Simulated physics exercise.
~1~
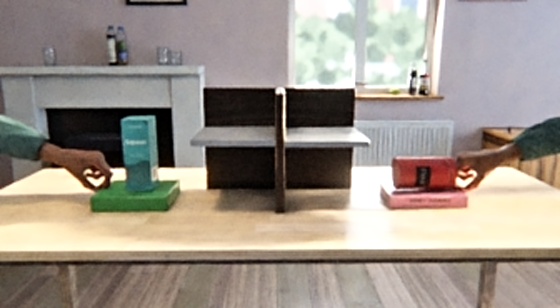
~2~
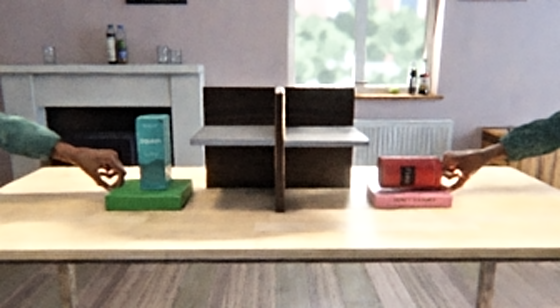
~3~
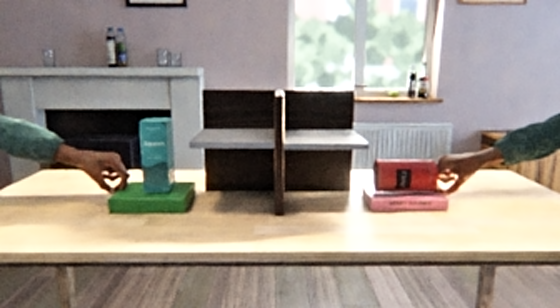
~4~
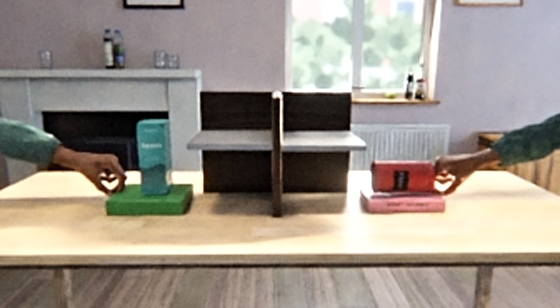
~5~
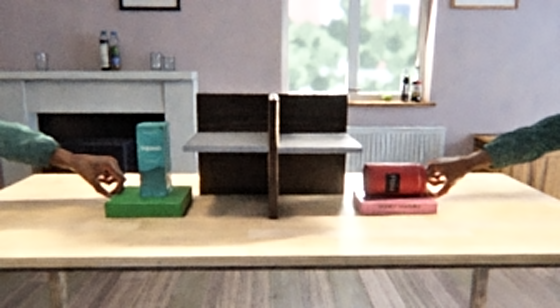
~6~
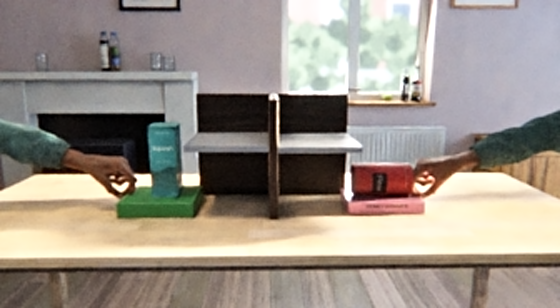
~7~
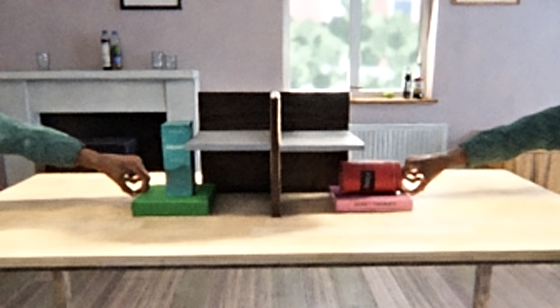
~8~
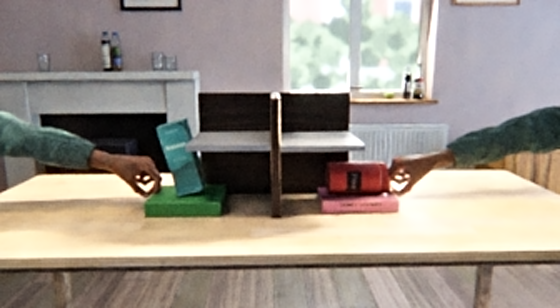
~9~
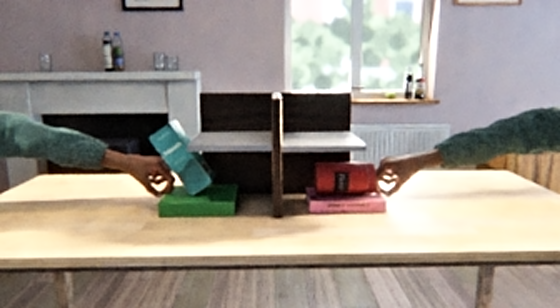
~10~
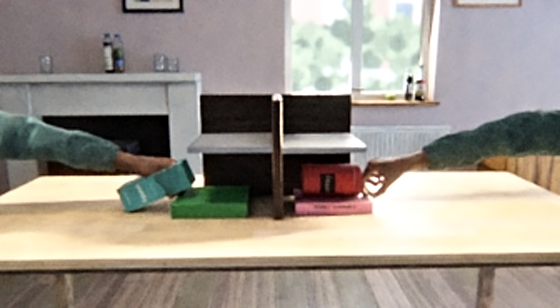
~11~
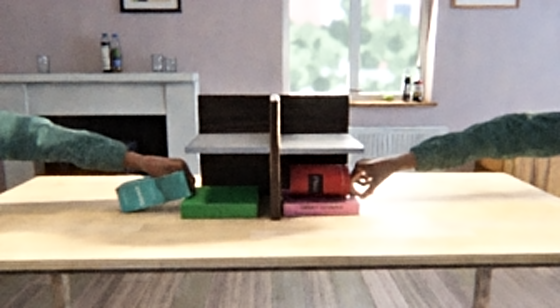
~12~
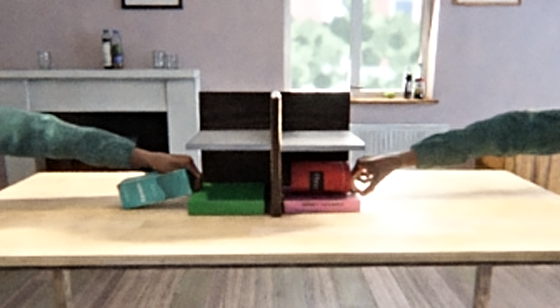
Two hands slide a green tray and a pink box inward from opposite ends of a pale wooden table, seen from the front in a room with a fireplace and window. An upright turquoise carton rides on the green tray at left, and a red jar lies on the pink box at right. Between them stands a dark shelf unit with a grey board. As the loads near it, the turquoise carton meets the board, leans left, and topples back off the tray. The red jar passes beneath untouched, ending under the board on its box, while the carton lies on its side.
